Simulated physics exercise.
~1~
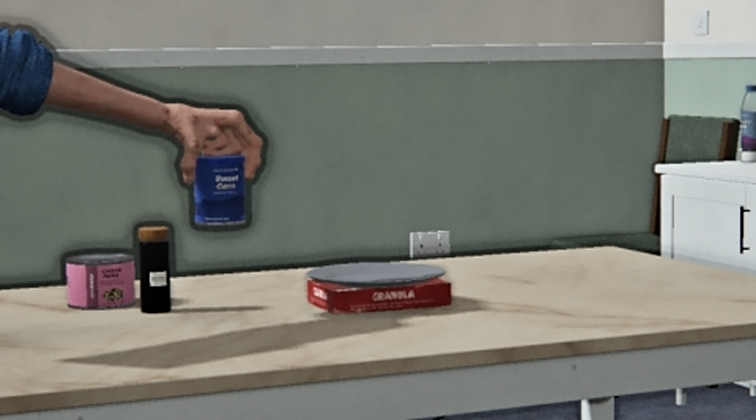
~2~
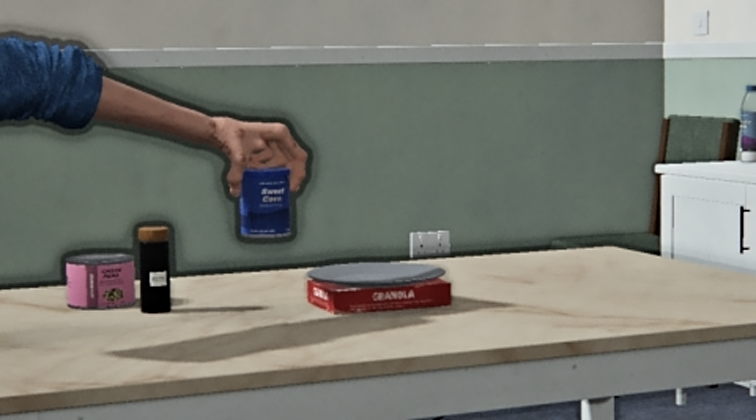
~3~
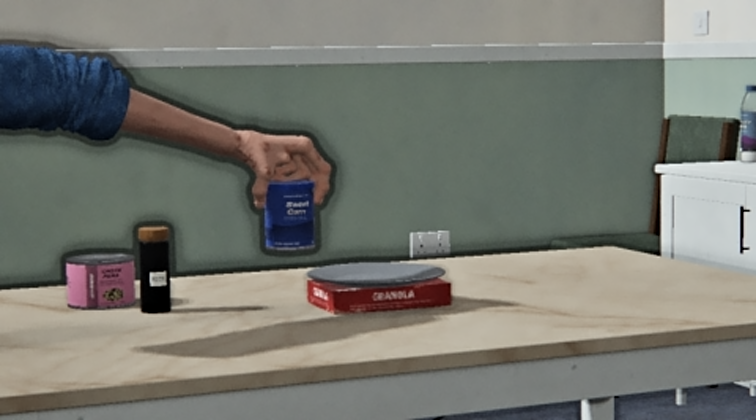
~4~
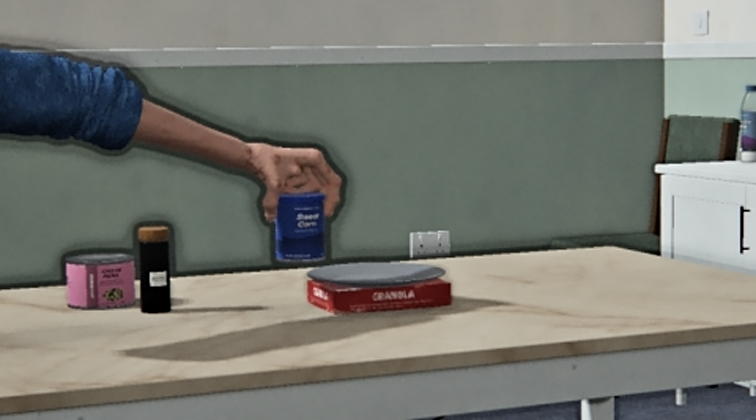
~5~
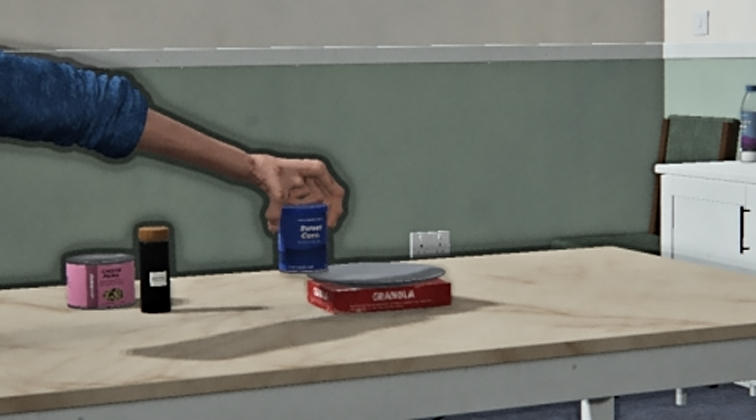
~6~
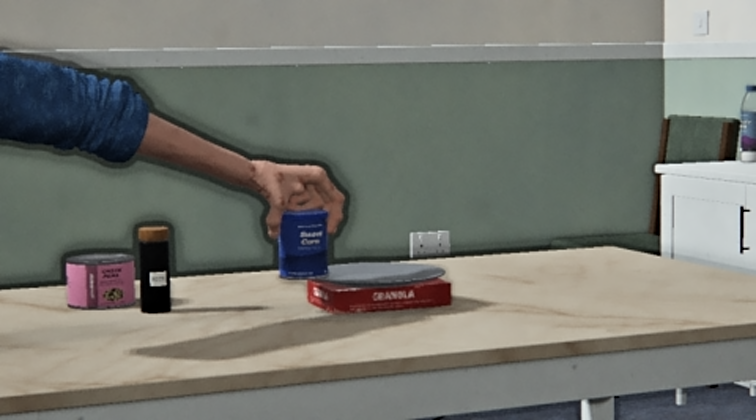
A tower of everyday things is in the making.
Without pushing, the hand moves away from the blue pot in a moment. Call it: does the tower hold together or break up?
It breaks up.
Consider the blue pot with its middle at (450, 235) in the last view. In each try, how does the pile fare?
Outcome: The pile is knocked down.
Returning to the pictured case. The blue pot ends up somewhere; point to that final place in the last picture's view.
End position: Approximately (255, 291).
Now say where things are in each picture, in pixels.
On its way; blue pot (220, 190); red packet (379, 293), in the first frame.
On its way; blue pot (266, 202); grey plate (376, 277), in the second frame.
On its way; blue pot (290, 215); red packet (379, 293), in the third frame.
On its way; blue pot (300, 227); grey plate (376, 277), in the fourth frame.
On its way; blue pot (303, 238); red packet (379, 293), in the fifth frame.
In place under the hand; blue pot (303, 244); grey plate (376, 277), in the sixth frame.
Then, 0.30 s later than the last frame, blue pot tilted by 43° near (284, 260).
Then, 0.40 s later than the last frame, blue pot now fallen.
When it is over, fallen, blue pot; the other 4 as before. End places, in pixels of the last picture, blue pot near (255, 291). The pile gives way.
